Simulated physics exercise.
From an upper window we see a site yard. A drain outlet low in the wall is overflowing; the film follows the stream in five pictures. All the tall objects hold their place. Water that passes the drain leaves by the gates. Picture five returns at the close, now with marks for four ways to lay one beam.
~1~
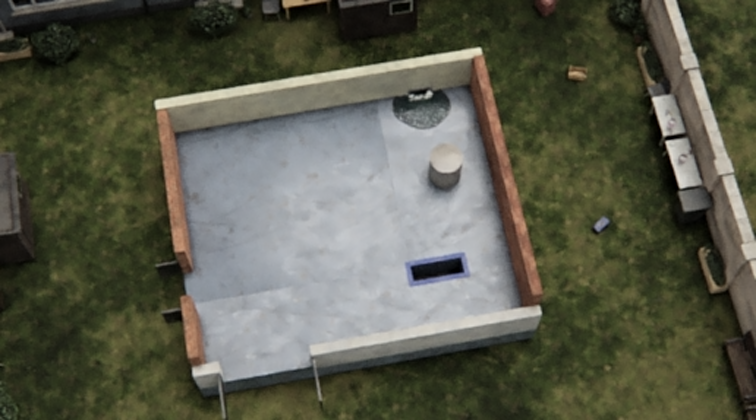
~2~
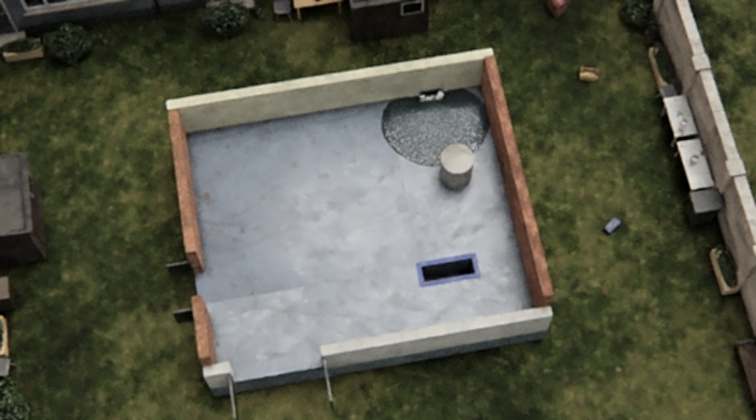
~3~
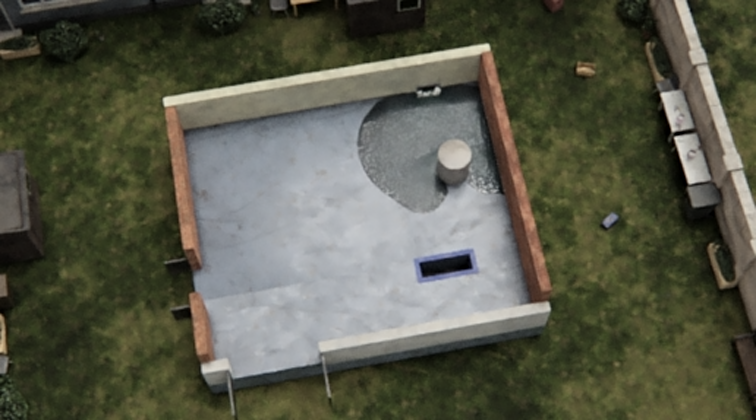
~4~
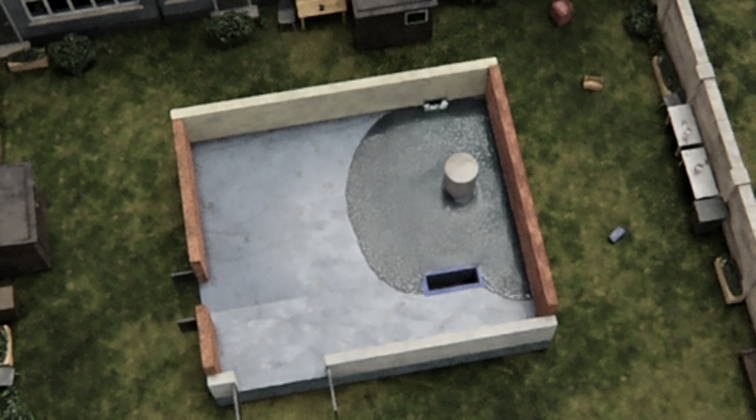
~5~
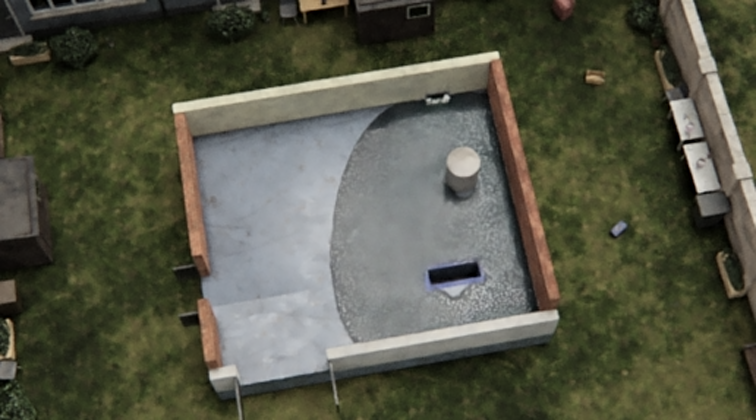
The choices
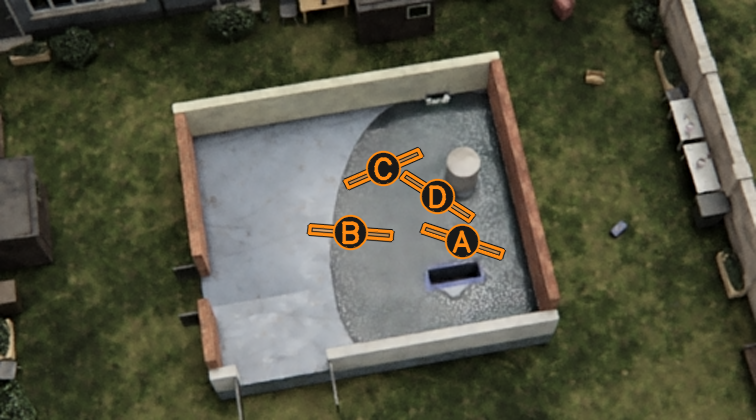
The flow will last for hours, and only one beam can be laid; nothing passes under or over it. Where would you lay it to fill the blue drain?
Position B does it best.
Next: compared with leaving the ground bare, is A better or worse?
Position A is worse.
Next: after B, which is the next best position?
That would be C.
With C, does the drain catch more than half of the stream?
No, it does not.
On the marked copy, A from (423, 228) to (501, 254); B from (309, 229) to (391, 235); C from (347, 184) to (419, 152); D from (403, 175) to (471, 217).
If A is chosen, about 26 % of the stream goes into the blue drain, about 73 % out by the gates.
If B is chosen, about 49 % of the stream goes into the blue drain, about 50 % out by the gates.
If C is chosen, about 38 % of the stream goes into the blue drain, about 62 % out by the gates.
If D is chosen, about 28 % of the stream goes into the blue drain, about 71 % out by the gates.
